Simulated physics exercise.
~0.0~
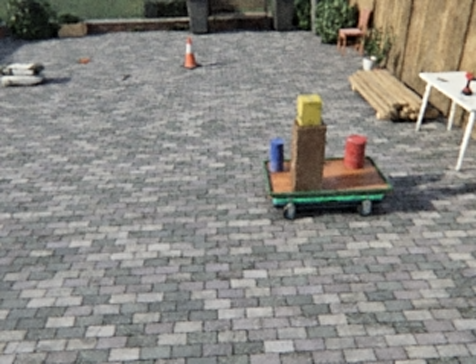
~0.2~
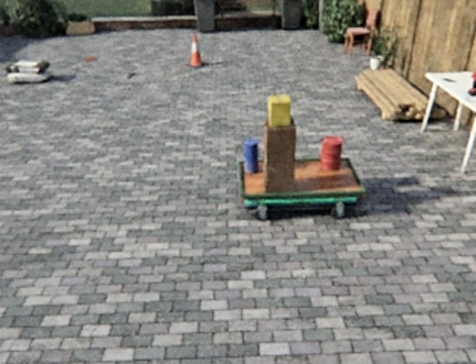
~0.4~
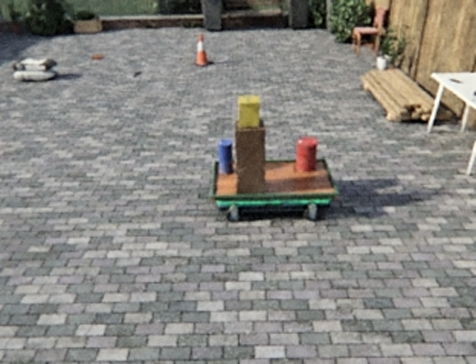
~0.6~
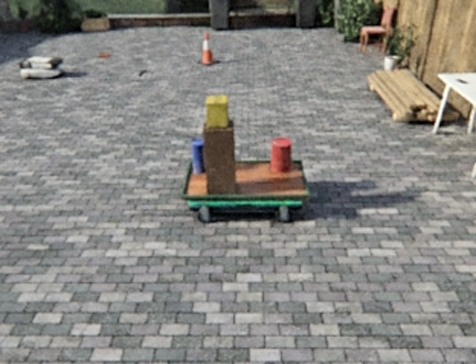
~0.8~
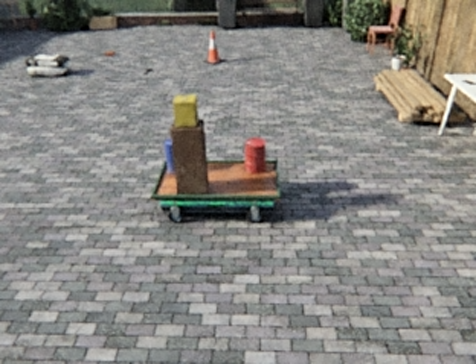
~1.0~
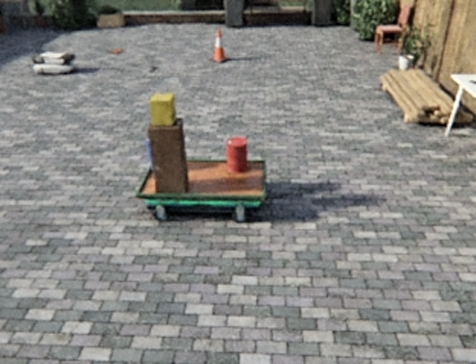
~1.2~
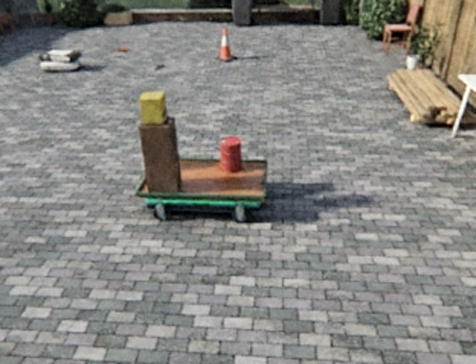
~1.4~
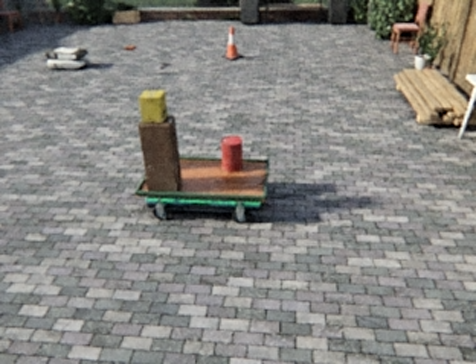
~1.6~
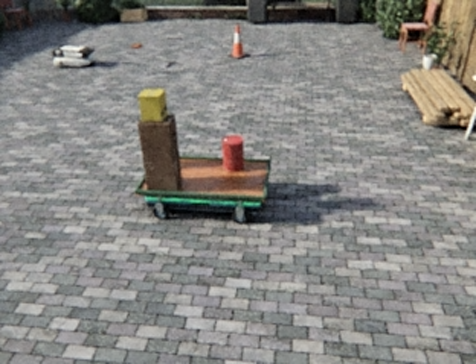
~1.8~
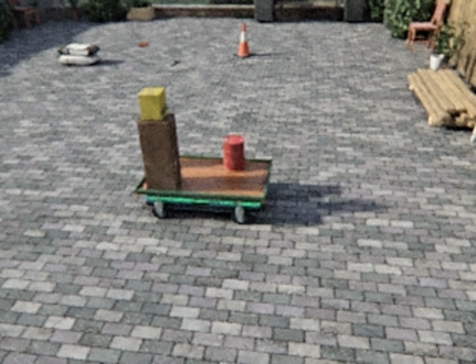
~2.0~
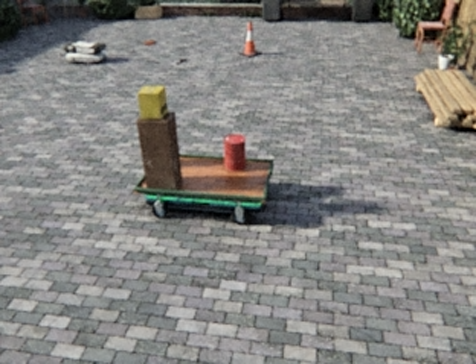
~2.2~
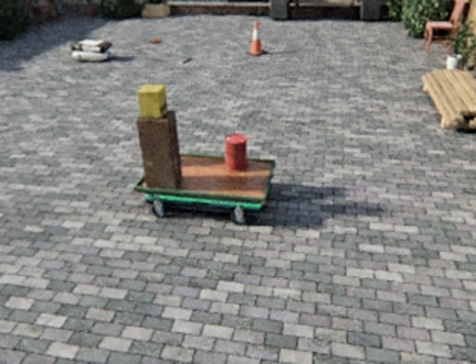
On a paved yard, a low cart carrying a yellow box atop a tall brown box, a blue canister and a red canister rolls left and stops, its boxes shifting slightly left until the blue canister is hidden behind them, the rest staying upright.
